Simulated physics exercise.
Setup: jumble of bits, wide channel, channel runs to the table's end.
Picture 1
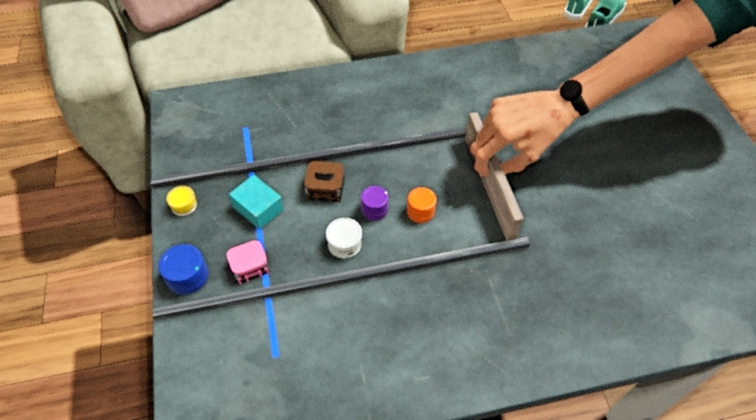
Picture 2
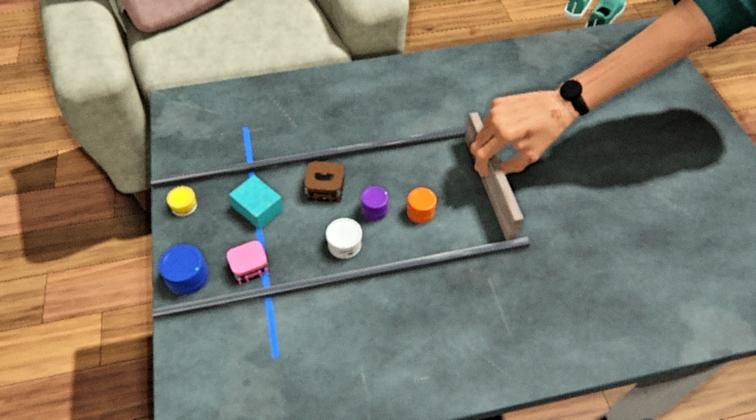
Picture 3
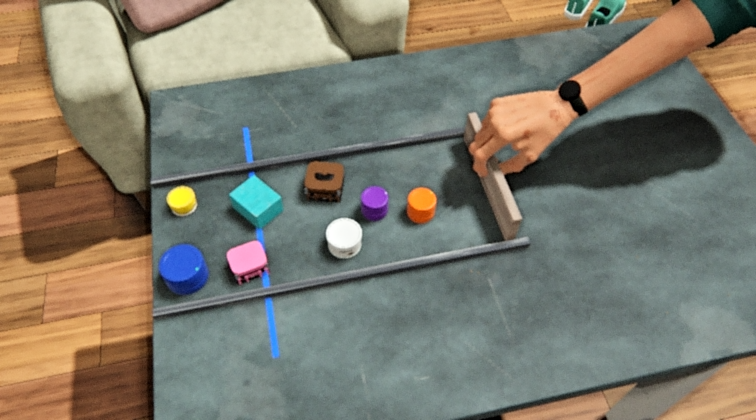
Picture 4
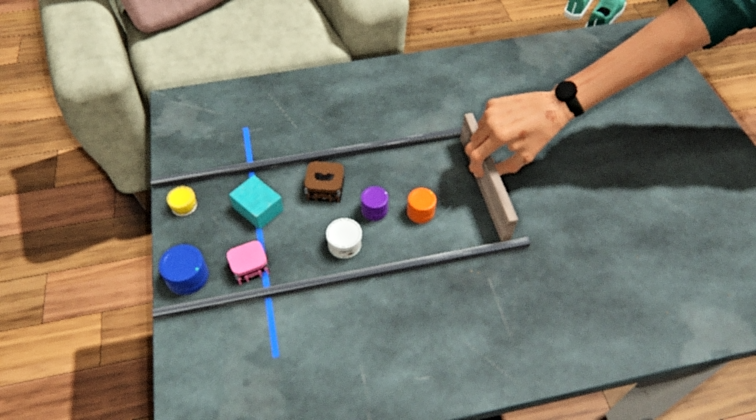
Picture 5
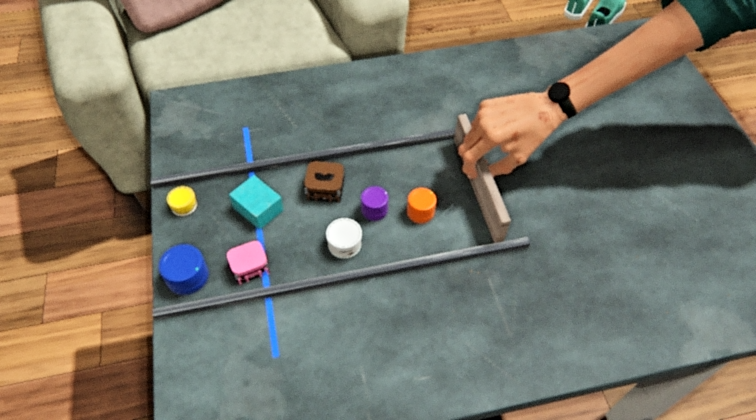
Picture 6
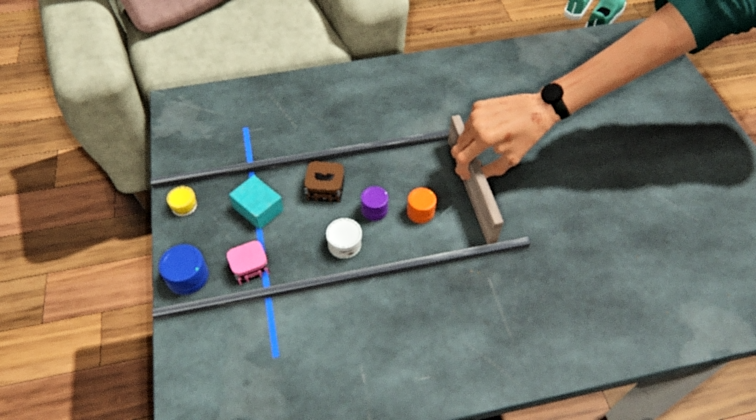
On a dark tabletop, a hand held a board upright at the right of a channel of scattered colourful tins, lids and cases, then slid it slightly left while the small things stayed still.
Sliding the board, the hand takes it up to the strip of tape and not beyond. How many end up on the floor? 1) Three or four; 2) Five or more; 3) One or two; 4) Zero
(4) Zero.
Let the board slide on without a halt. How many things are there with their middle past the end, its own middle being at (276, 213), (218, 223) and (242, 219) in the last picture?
Respectively 0, 2 and 0.
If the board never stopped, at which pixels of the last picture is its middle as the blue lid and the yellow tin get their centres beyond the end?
The middle is at (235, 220) when it's the blue lid, and at (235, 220) when it's the yellow tin.
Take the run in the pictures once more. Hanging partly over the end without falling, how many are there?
Count: 0.
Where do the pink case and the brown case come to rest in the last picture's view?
Listed in order, first is (214, 265) and the other is (236, 197).
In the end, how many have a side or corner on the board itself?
I count 4 of them.
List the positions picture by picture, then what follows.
The first frame shows yellow tin (182, 201); blue lid (184, 270); pink case (248, 262); board (492, 175); tape (259, 228).
The second frame shows blue lid (184, 270); white pot (344, 239).
The third frame shows pink case (249, 263); brown case (325, 182).
The fourth frame shows yellow tin (182, 202); board (487, 176).
The fifth frame shows blue lid (184, 270); orange lid (421, 206).
The sixth frame shows yellow tin (182, 202); blue lid (184, 270); pink case (249, 263); board (473, 178); tape (259, 228).
Soon after, none off yet; yellow tin at rest near (182, 202); blue lid at rest near (184, 270); pink case at rest near (249, 263).
In the end, the number that fall off is zero.
